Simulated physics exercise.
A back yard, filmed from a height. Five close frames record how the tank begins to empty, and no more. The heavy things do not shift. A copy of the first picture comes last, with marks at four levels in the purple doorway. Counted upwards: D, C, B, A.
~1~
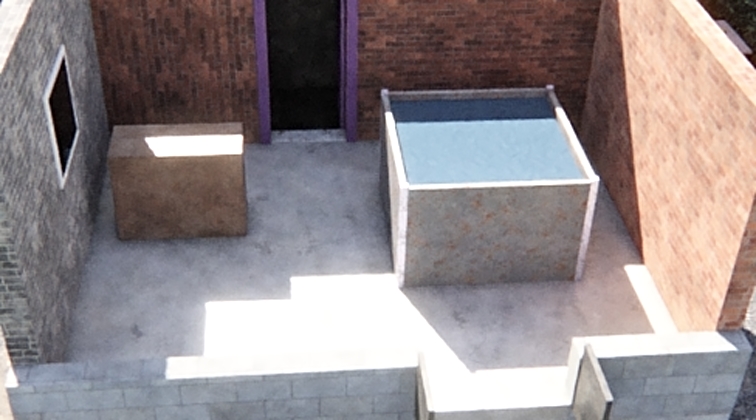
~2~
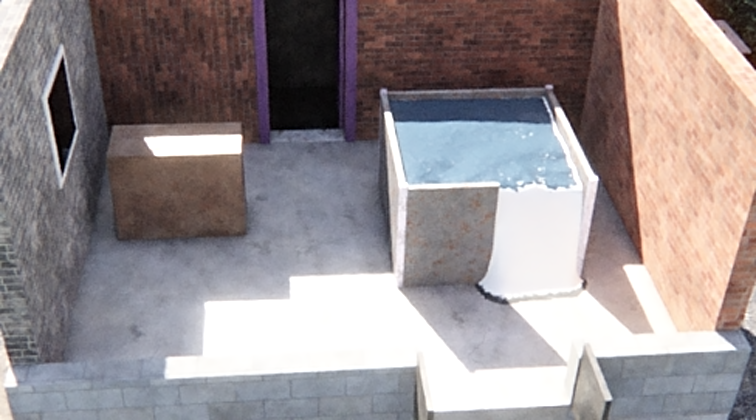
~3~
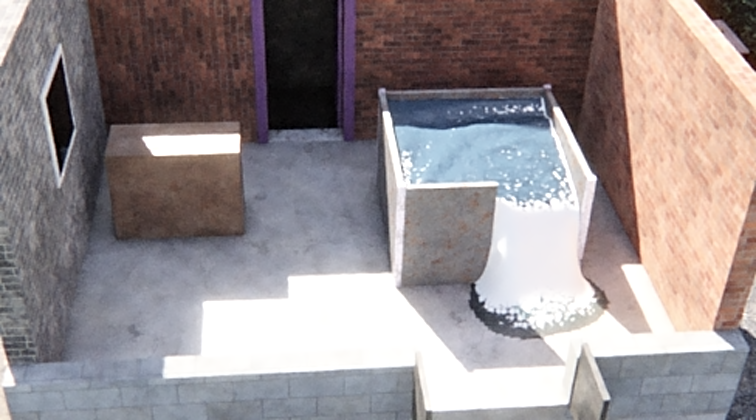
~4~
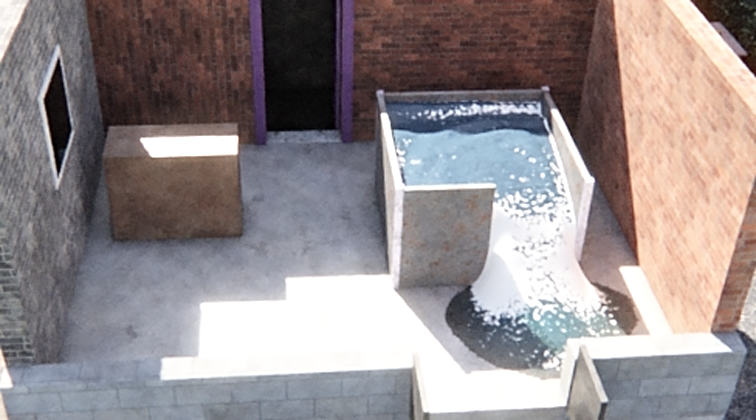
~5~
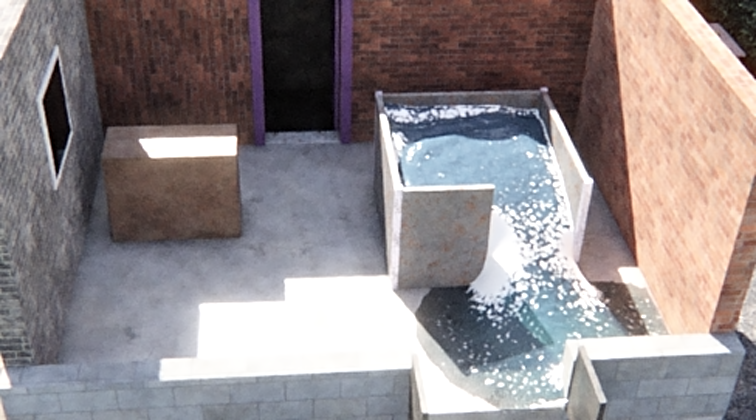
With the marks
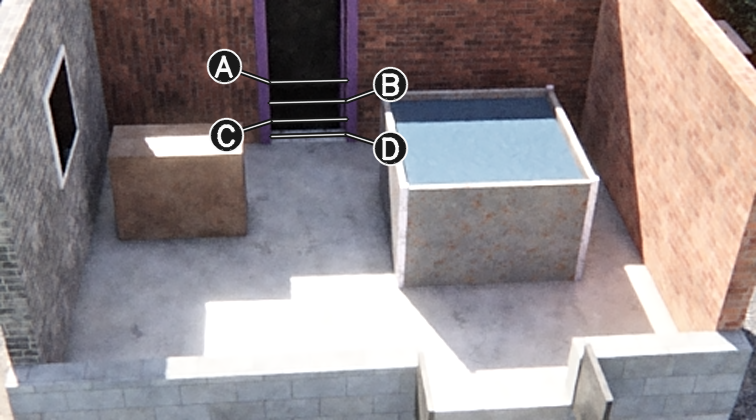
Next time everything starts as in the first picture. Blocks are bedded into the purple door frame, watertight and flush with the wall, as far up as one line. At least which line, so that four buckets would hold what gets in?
D.
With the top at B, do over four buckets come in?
No, that is safe.
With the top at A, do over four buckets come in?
No, not at all.
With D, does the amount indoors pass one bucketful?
No.
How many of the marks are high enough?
All of the four.
On the marked copy, A at (308, 81); B at (308, 101); C at (308, 120); D at (309, 135); from the bottom up D, C, B, A.
If A is chosen, nothing gets over.
If B is chosen, nothing gets over.
If C is chosen, nothing gets over.
If D is chosen, a splash gets over, under a bucket.
